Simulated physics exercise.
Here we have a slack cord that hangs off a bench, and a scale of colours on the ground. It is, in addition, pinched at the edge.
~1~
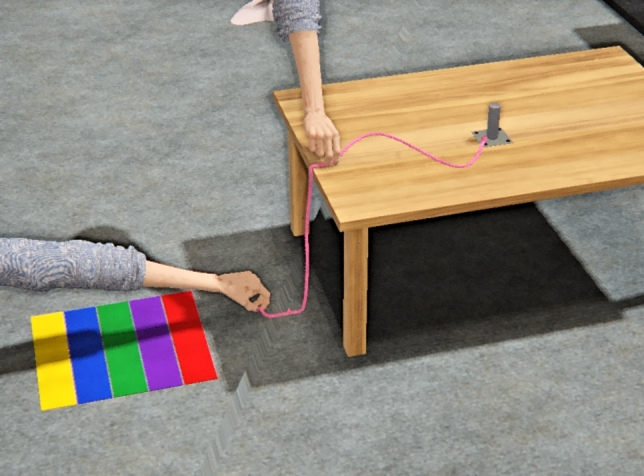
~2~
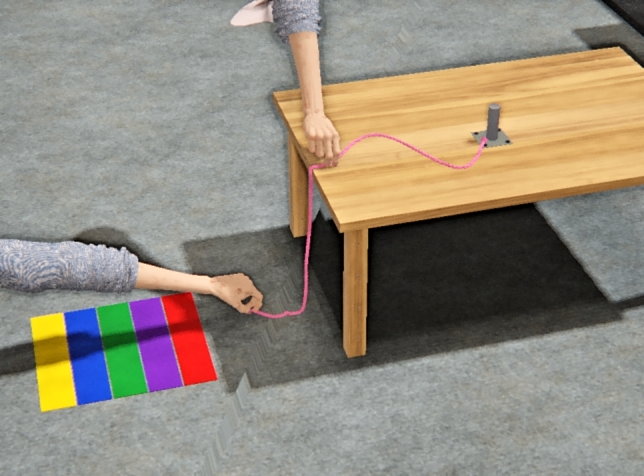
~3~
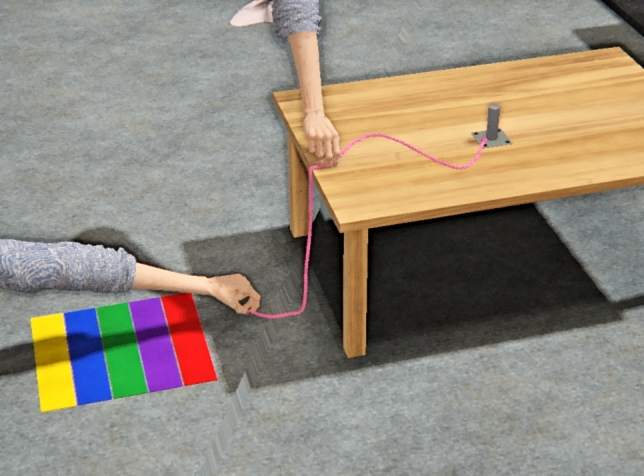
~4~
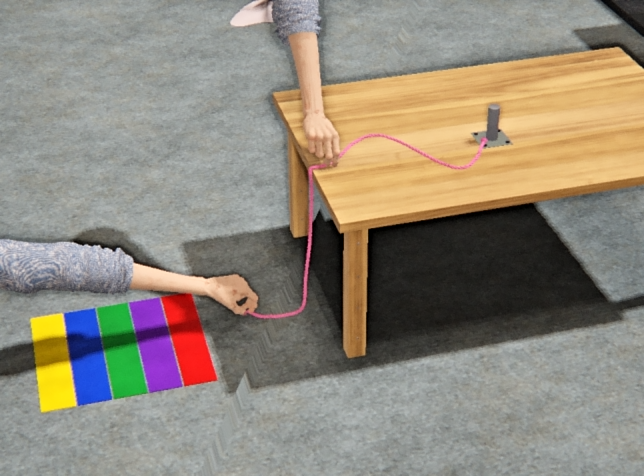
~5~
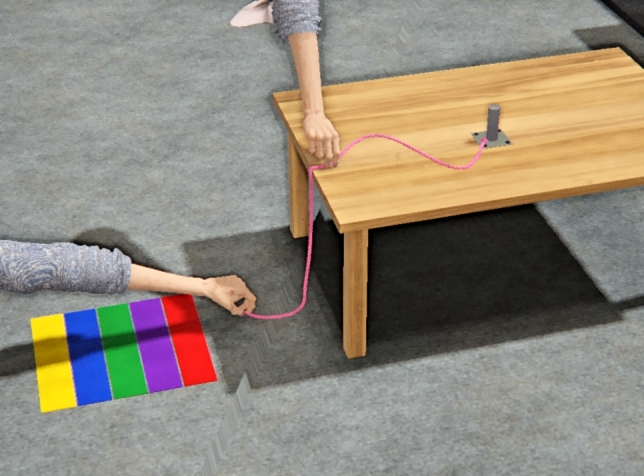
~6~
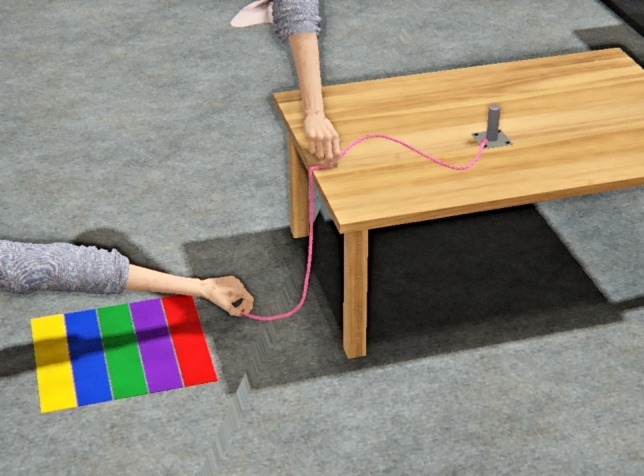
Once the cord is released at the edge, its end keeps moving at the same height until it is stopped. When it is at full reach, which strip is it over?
It is over the yellow strip.
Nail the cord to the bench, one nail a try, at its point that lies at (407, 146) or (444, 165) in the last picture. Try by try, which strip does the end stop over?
In order, green and blue.
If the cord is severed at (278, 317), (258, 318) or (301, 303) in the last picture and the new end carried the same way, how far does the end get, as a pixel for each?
Case by case: Close to (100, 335), (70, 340) and (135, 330).
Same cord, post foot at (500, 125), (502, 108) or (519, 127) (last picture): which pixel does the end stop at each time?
The first try gives about (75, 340), the second about (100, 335) and the third about (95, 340).
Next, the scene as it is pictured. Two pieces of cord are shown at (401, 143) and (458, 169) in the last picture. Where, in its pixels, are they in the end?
To (350, 162) for the first and to (421, 150) for the second.
Early on, end near (118, 334); over green.
Midway, end near (75, 341); over blue.
At the end of the slack, end near (48, 346); over yellow. The yellow one.
